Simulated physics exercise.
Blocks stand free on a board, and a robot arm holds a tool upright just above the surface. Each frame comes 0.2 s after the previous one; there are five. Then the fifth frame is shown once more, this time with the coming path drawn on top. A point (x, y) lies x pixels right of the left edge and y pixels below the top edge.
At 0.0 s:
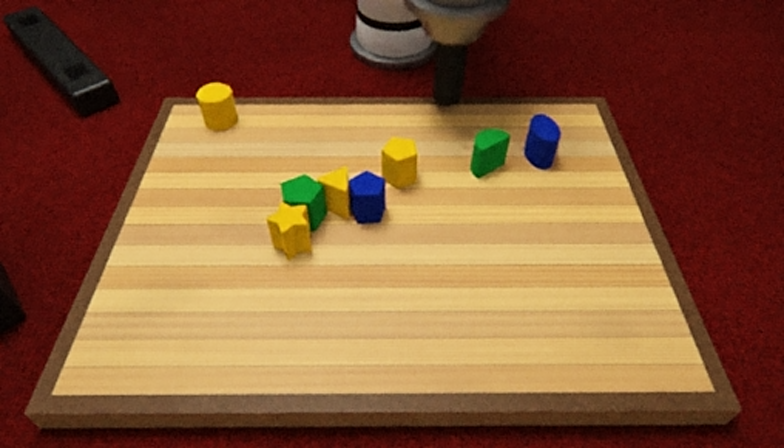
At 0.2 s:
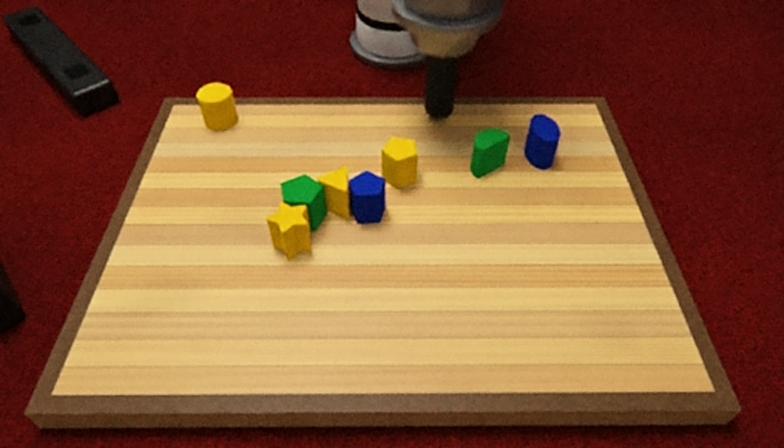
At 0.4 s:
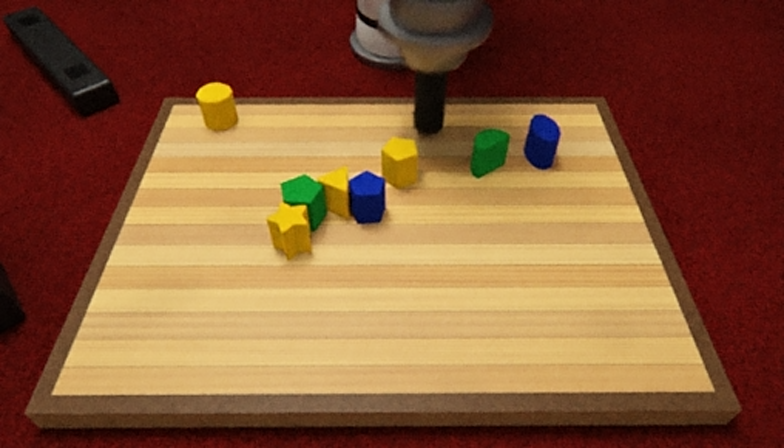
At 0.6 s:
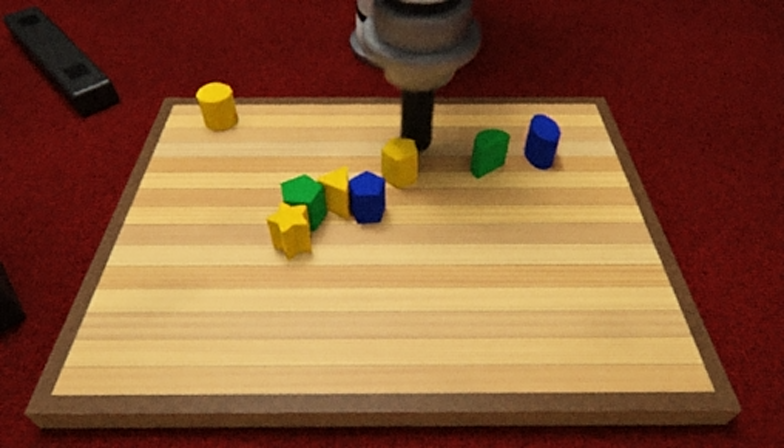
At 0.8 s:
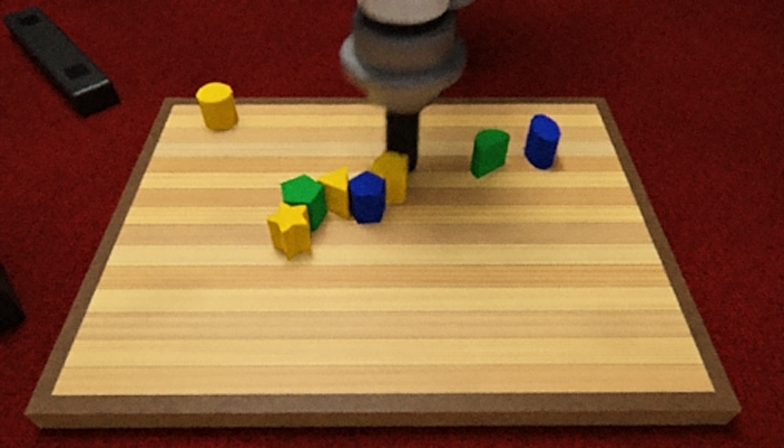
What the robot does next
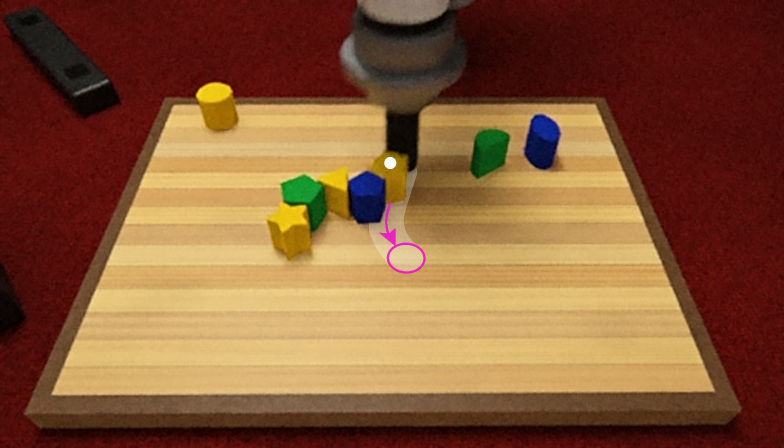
The clip shows colored blocks on a striped wooden board as a robot arm moves its dark upright tool down and left from the back edge, then nudges the yellow pentagon slightly toward the blue pentagon while the others stay still.
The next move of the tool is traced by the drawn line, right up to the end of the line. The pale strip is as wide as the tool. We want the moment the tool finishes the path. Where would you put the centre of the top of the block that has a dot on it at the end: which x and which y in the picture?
Its top middle is near (361, 229).
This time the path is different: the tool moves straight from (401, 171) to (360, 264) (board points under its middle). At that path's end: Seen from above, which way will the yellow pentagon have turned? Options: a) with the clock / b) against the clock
My answer is option a.
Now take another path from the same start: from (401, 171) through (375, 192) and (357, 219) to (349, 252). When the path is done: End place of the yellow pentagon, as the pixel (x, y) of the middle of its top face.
The point I'd pick in the picture is (383, 230).
The line goes from (401, 171) over (392, 198) and (387, 228) to (406, 258); the dot is on the yellow pentagon.
The first path, step by step. One third of the way, tool (392, 191); yellow triangular block (334, 179), turned 20° clockwise; blue pentagon (348, 206), turned 30° clockwise; yellow pentagon (378, 192).
Two thirds of the way, tool (387, 221); yellow triangular block (334, 179), turned 20° clockwise; blue pentagon (327, 224), turned 60° clockwise; yellow pentagon (363, 223), turned 35° clockwise.
At the end, tool (406, 250); yellow star unmoved; green pentagon unmoved; yellow triangular block (334, 179), turned 20° clockwise; blue pentagon (326, 226), turned 65° clockwise; yellow pentagon (361, 229), turned 40° clockwise.
